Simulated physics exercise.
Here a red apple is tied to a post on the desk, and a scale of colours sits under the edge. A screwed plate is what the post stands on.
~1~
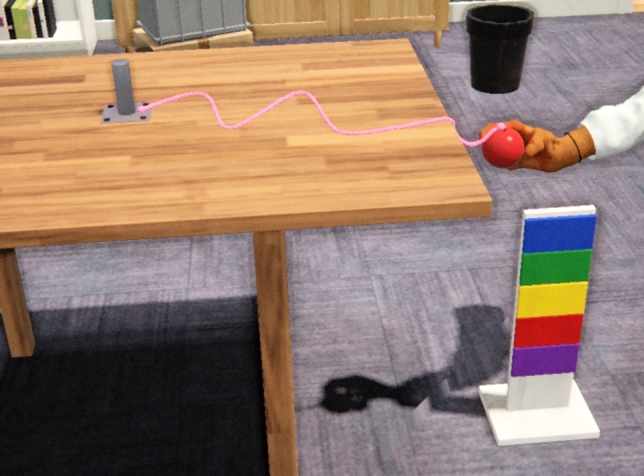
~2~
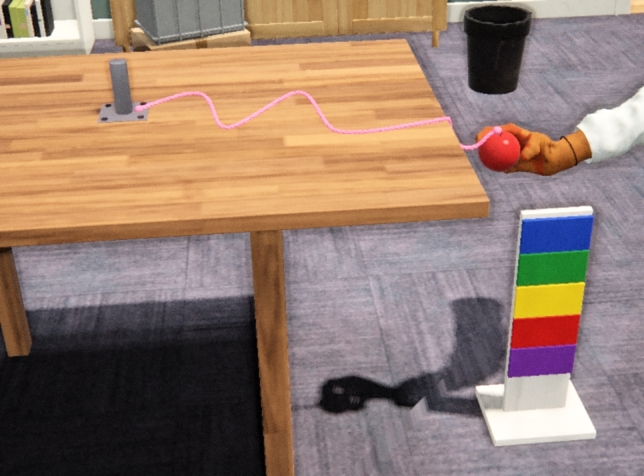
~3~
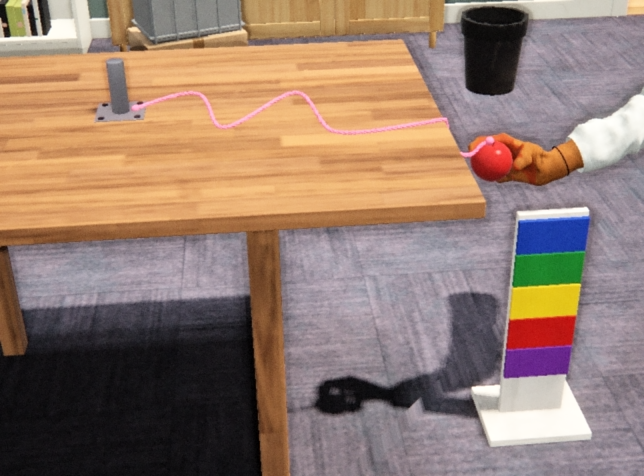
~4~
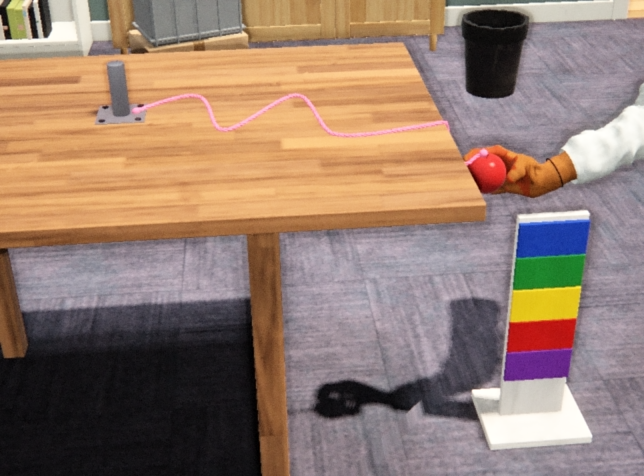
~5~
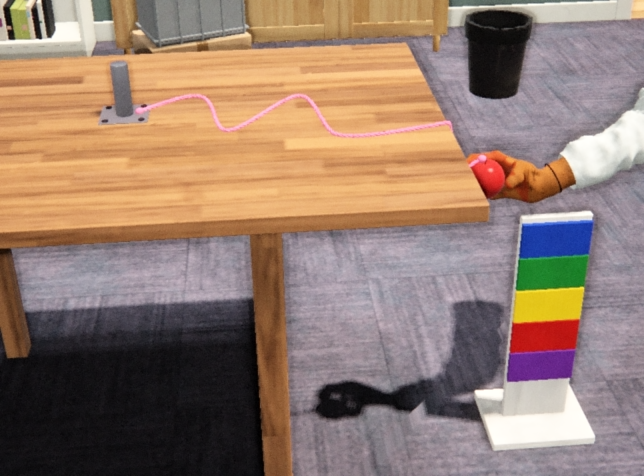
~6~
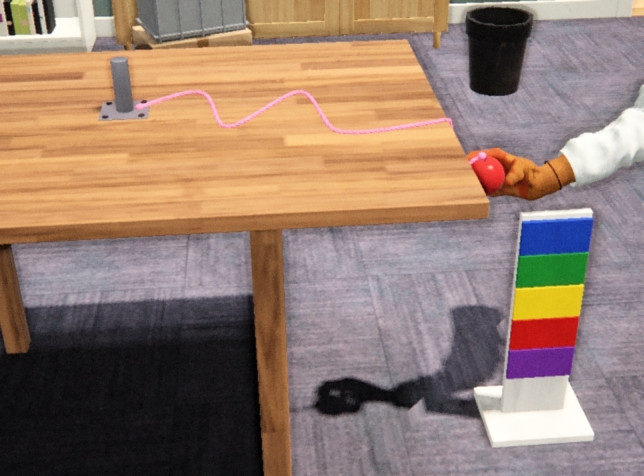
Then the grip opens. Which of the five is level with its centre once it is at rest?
Purple.
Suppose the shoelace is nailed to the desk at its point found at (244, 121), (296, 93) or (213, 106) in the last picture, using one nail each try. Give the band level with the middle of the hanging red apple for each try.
Results, in sequence: Yellow / green / red.
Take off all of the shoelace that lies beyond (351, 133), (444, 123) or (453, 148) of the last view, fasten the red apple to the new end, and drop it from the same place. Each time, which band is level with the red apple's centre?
First cut: Blue; second: Yellow; third: Red.
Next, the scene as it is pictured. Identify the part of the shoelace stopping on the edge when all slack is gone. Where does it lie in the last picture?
Pixel (310, 98).
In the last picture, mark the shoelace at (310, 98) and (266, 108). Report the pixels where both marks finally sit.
(443, 115) for the first, (371, 109) for the second.
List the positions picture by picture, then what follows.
Red apple (503, 148); blue (560, 235); green (556, 269); yellow (552, 301); red (549, 332); purple (546, 361), in the first frame.
Red apple (499, 151); shoelace through (179, 96) (219, 123) (284, 98) (324, 120) (414, 125), in the second frame.
Red apple (492, 161), in the third frame.
Red apple (486, 173); shoelace through (176, 98) (216, 126) (281, 101) (321, 123) (411, 128), in the fourth frame.
Red apple (484, 179), in the fifth frame.
Red apple (484, 176); shoelace through (180, 95) (219, 122) (285, 97) (324, 120) (415, 125), in the sixth frame.
A little later, apple near (466, 351); level with red.
Next, apple near (400, 341); level with purple.
Later still, apple near (446, 362); level with purple.
When it is over, apple near (422, 359); level with purple. At purple.
